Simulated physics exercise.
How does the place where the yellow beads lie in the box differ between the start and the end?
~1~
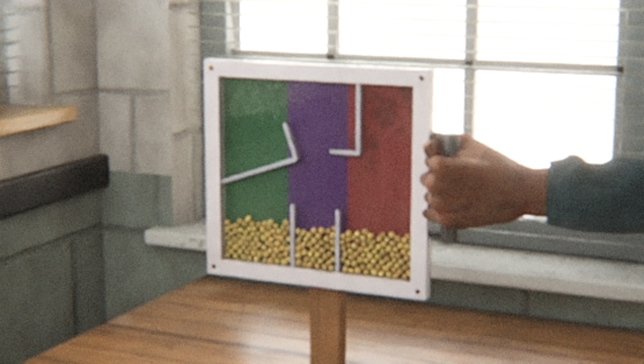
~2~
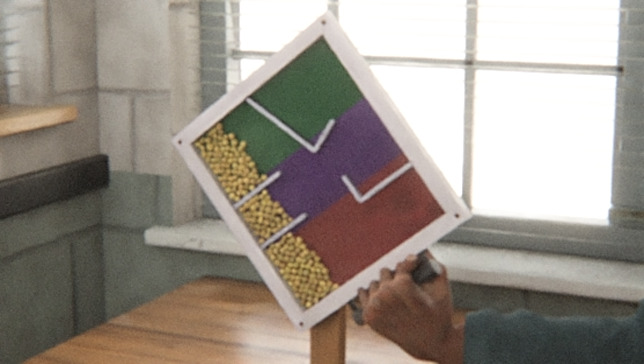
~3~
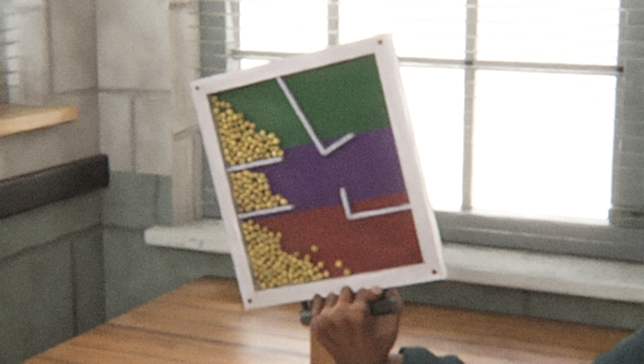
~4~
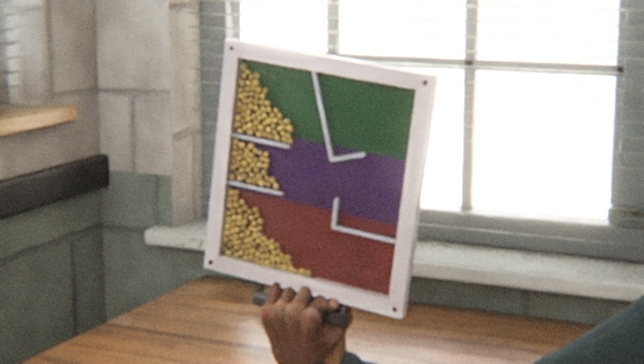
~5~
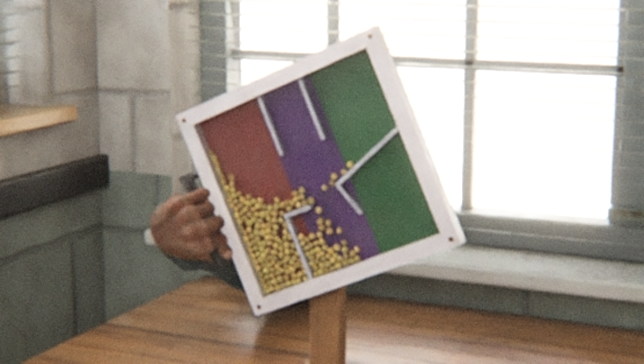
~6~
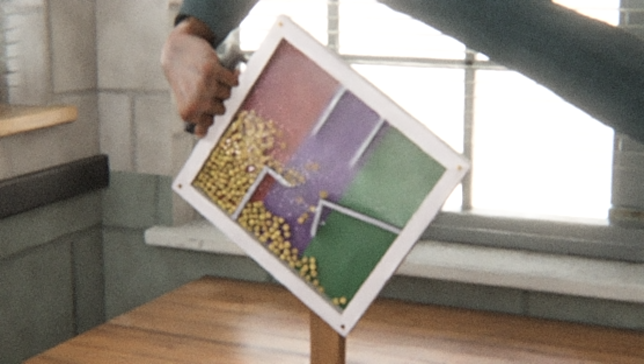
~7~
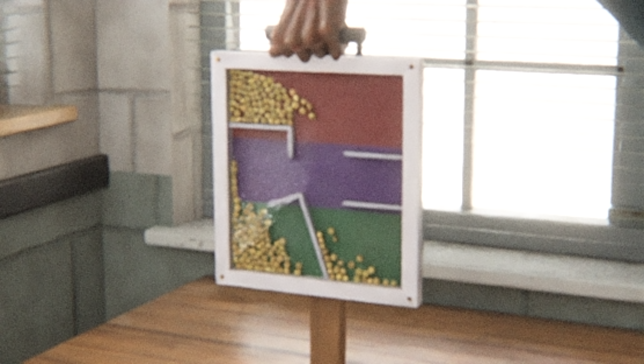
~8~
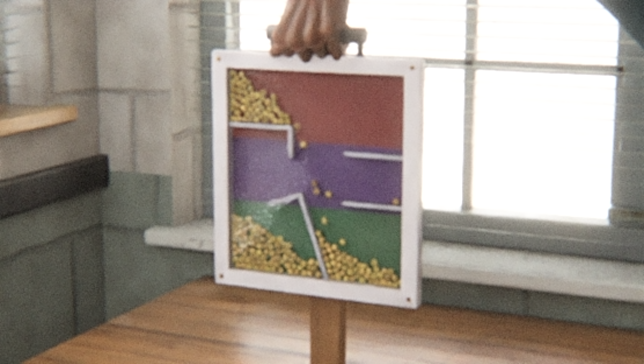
At the start they lie in a layer along the bottom edge, across all three coloured strips. At the end most are in the green strip, now at the bottom, while a smaller pile sits higher up on a ledge at the left of the red strip.
